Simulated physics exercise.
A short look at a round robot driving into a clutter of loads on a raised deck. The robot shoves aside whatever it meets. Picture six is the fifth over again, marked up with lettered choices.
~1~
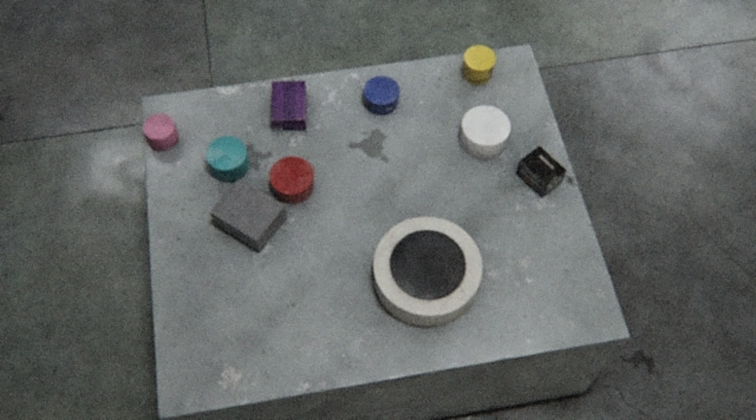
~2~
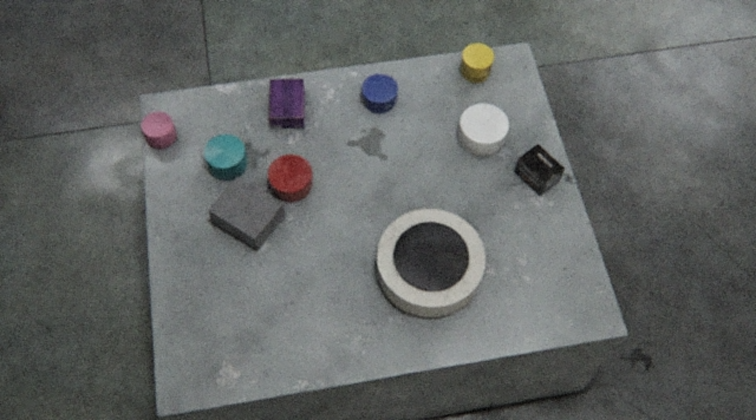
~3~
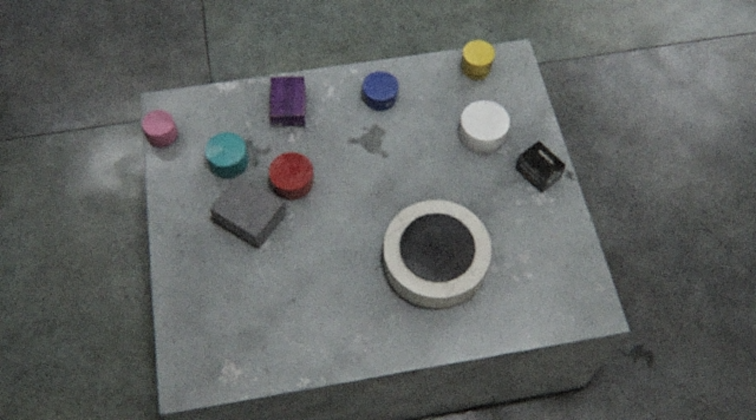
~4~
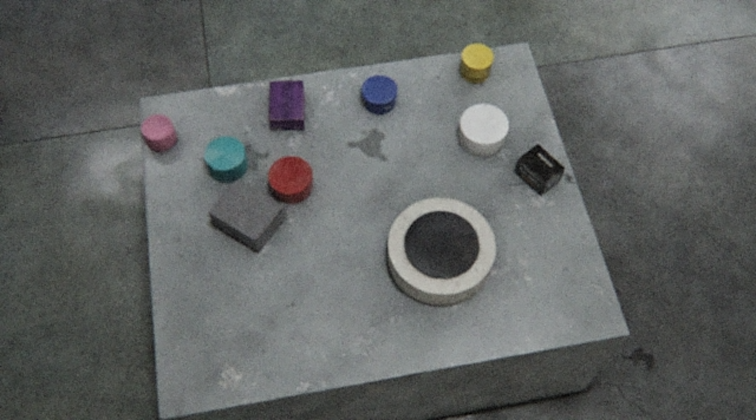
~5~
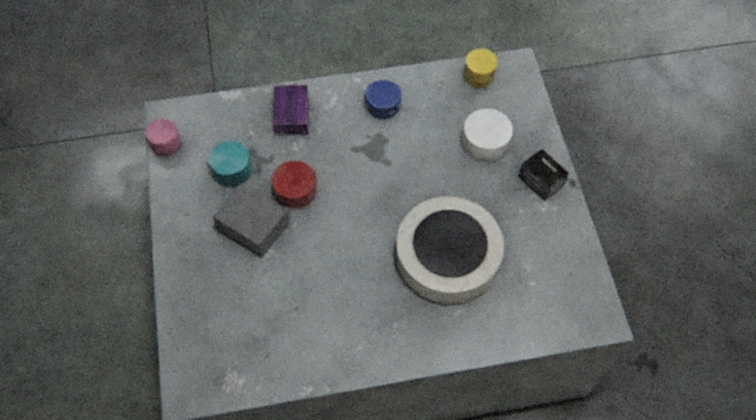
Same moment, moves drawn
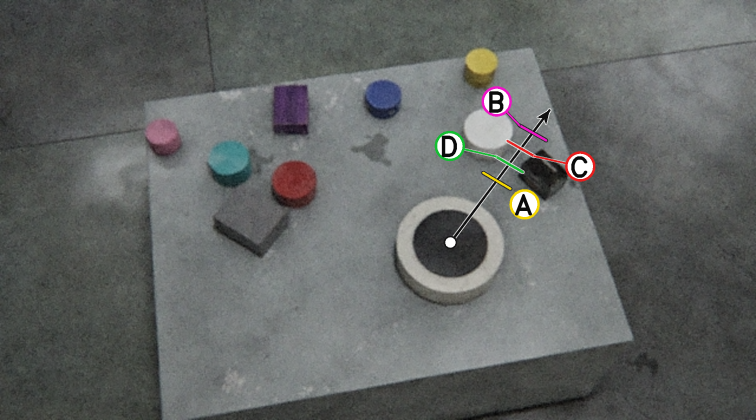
A round white robot with a dark top creeping up and right across a grey deck among small coloured loads.
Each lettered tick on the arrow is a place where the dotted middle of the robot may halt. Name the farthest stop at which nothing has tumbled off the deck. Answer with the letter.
Stop at D.
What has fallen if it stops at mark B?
It is the black box.
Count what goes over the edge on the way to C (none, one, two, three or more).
In all, one.
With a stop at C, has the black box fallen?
By then, yes.
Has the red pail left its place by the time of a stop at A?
No.
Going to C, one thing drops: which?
It is the black box.
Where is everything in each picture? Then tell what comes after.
The first frame shows black box (541, 172); red pail (293, 180); robot (427, 271).
The second frame shows robot (430, 262); blue pail (380, 94).
The third frame shows robot (436, 254); turquoise canister (227, 155).
The fourth frame shows robot (441, 251); yellow pail (476, 64).
The fifth frame shows robot (449, 249); black box (543, 175); red pail (295, 184); white canister (487, 135).
On the marked copy, A at (497, 181); B at (533, 132); C at (521, 148); D at (509, 164); the arrow from (450, 243) to (549, 110); the white dot at (450, 243).
Following D. Soon after the start, robot (471, 220); pink canister (164, 137); yellow pail (480, 69).
Later, robot (493, 192); black box (549, 172); white canister (488, 131).
In the end, robot (507, 173); black box (567, 160); white canister (490, 114); nothing has fallen.
As for the rest, A is safe but short; B drops the black box; C drops the black box.
